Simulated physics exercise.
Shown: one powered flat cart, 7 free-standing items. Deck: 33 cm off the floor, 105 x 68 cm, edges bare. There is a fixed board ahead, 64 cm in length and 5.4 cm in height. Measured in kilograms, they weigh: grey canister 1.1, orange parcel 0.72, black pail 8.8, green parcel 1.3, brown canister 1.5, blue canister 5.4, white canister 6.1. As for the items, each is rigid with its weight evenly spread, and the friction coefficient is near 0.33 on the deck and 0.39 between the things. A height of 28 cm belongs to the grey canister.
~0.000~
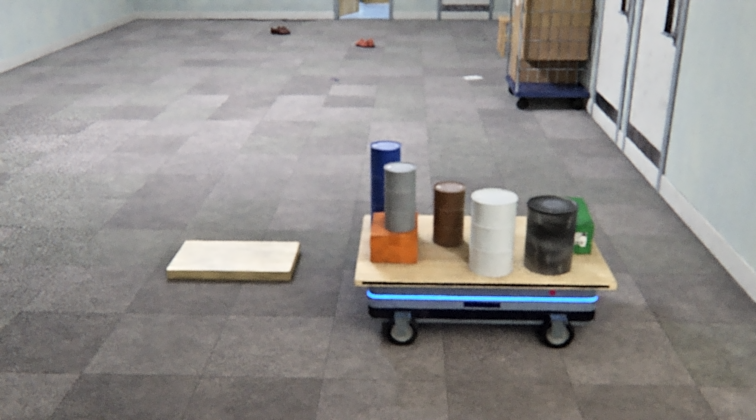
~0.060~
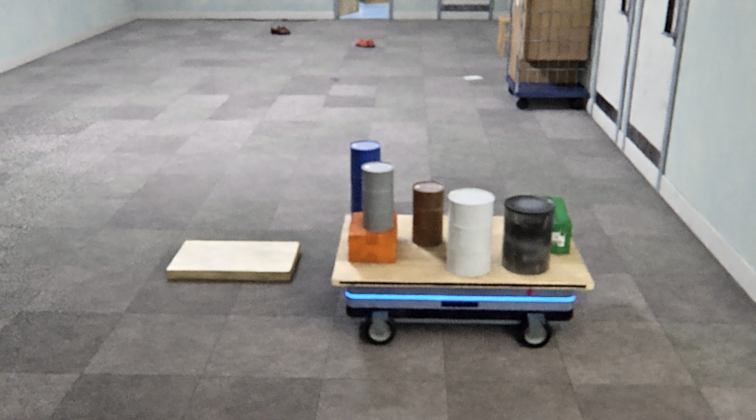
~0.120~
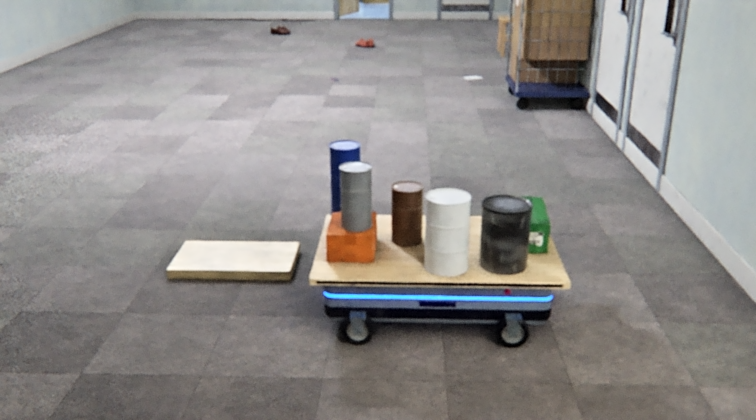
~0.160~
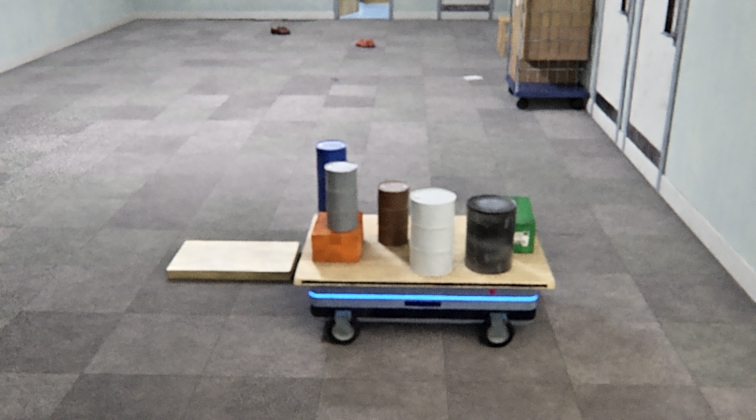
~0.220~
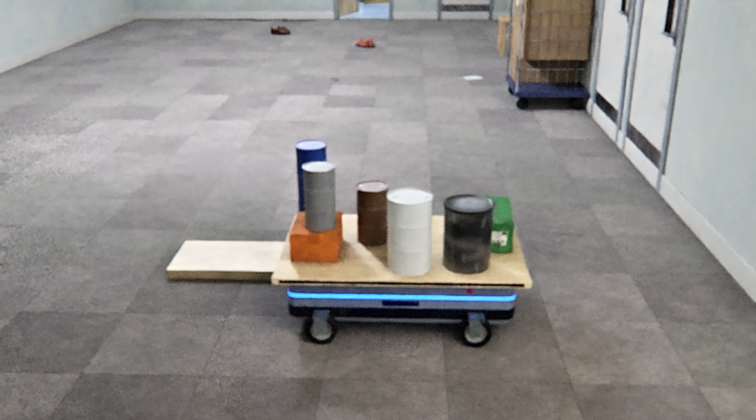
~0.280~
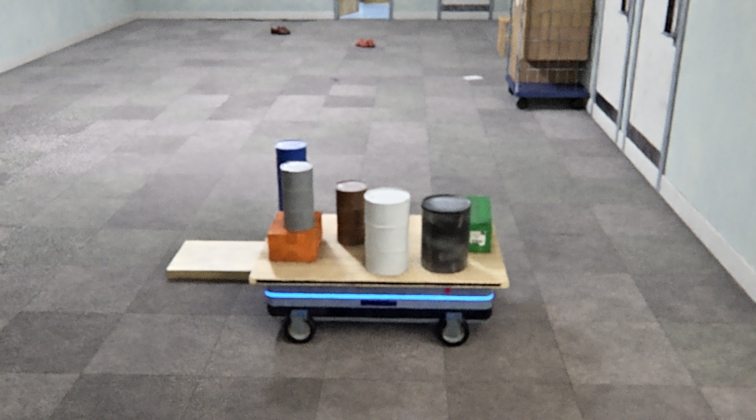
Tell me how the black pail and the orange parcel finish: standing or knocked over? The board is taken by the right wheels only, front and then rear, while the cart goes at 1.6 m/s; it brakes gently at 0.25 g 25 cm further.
Black pail - standing; orange parcel - knocked over.
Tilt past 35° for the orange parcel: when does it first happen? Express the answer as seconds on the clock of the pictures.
It happens at about 1.9 s.
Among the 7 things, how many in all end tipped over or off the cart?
The count comes out at 4.
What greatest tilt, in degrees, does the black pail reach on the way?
At most 10 degrees.
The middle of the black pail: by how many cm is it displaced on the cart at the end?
I'd put it at about 4 centimetres.
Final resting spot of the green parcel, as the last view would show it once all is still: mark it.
It ends up at about (8, 218).
After 0.68 s, cart 109 cm along; blue canister leaning 31°; grey canister leaning 25°; brown canister leaning 21°.
After 1.08 s, cart 173 cm along; orange parcel slid 13 cm; black pail slid 3 cm near (142, 227); blue canister on its side.
After 1.48 s, cart 234 cm along; grey canister now off the cart; orange parcel slid 18 cm; black pail slid 4 cm near (5, 229).
After 2.18 s, cart 266 cm along, stopped; orange parcel now off the cart; black pail slid 3 cm; blue canister on its side.
At rest (3.4 s), off the cart and tipped over, grey canister, orange parcel and blue canister; tipped over on the cart, brown canister; the other 3 in place, give or take 10 cm.
